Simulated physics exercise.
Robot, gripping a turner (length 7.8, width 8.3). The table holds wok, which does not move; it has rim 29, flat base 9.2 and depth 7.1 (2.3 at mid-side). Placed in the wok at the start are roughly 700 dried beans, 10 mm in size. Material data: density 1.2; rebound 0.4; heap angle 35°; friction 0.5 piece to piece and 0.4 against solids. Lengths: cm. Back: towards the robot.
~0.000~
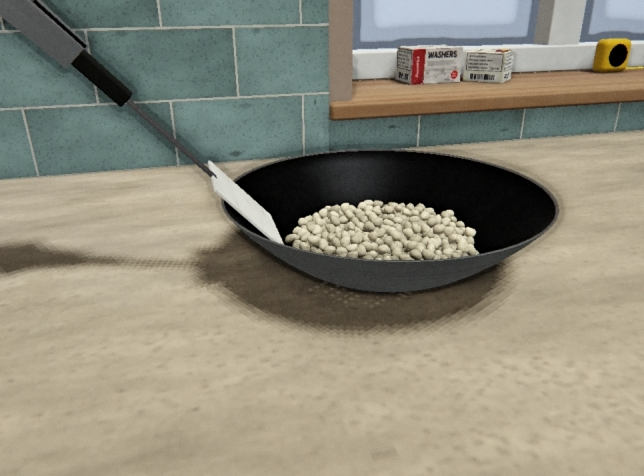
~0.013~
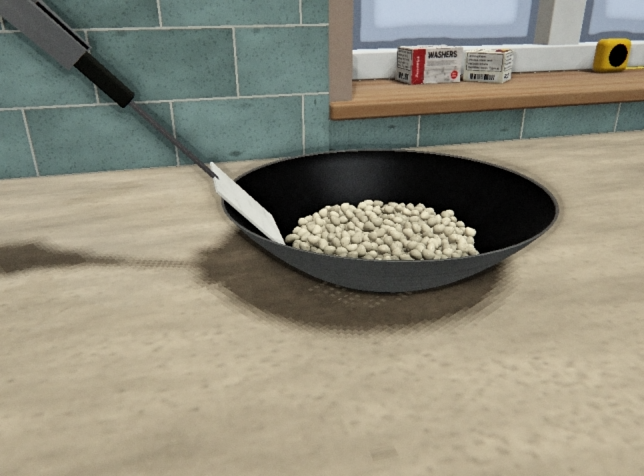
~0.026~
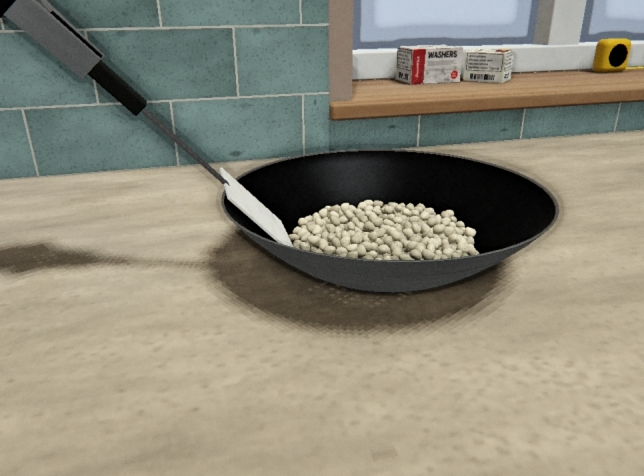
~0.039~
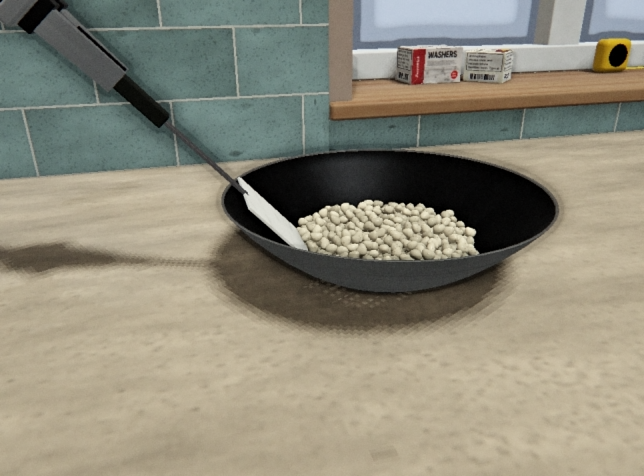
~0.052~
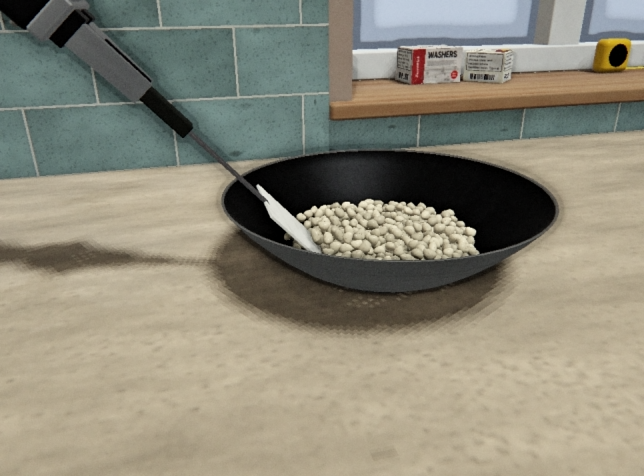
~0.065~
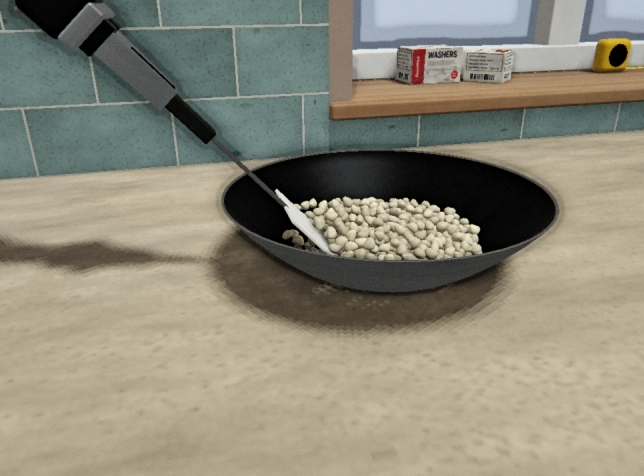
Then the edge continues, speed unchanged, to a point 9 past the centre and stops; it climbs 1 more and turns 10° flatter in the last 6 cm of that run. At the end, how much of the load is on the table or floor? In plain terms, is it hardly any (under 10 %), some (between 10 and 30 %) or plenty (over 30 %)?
Plenty - over 30 %.
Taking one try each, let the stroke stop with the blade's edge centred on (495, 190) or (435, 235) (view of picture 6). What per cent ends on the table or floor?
Around 50 per cent for the first try and 15 per cent for the second.
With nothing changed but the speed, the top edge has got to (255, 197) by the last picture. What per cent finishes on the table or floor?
30 %.
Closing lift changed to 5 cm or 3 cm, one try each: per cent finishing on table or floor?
About 45 and 45 per cent.
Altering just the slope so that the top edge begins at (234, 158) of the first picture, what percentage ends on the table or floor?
Spill: Approx. 50 per cent.
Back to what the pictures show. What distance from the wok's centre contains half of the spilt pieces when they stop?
About 30 centimetres.
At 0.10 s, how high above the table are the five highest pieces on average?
Roughly 7 centimetres.
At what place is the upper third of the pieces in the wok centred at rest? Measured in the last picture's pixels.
Somewhere around (461, 217) in the last picture.
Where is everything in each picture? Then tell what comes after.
Turner top edge at (212, 174), sloping 48°; upper third of the load around (380, 232), from x 290 to 475, top at y 205; 702 in the wok, in the first frame.
Turner top edge at (213, 176), sloping 48°; upper third of the load around (380, 232), from x 290 to 475, top at y 205, in the second frame.
Turner top edge at (224, 182), sloping 48°; upper third of the load around (380, 232), from x 290 to 475, top at y 205, in the third frame.
Turner top edge at (243, 192), sloping 48°; upper third of the load around (380, 232), from x 290 to 475, top at y 205, in the fourth frame.
Turner top edge at (264, 200), sloping 48°; upper third of the load around (378, 230), from x 290 to 475, top at y 205, in the fifth frame.
Turner top edge at (284, 204), sloping 48°; upper third of the load around (380, 226), from x 290 to 480, top at y 200; 702 in the wok, in the sixth frame.
By 0.10 s, sloping 48°, highest piece 9 above the table; 702 in the wok.
By 0.13 s, sloping 46°, highest piece 11 above the table; 702 in the wok.
By 0.34 s, sloping 38°, highest piece 13 above the table; 374 in the wok, 56 on the table or floor, 272 on the blade or in flight.
By 1.39 s, sloping 38°, highest piece 8 above the table; 372 in the wok, 330 on the table or floor.
Final count, 372 in the wok, 330 on the table or floor. That is 47 % on the table or floor.
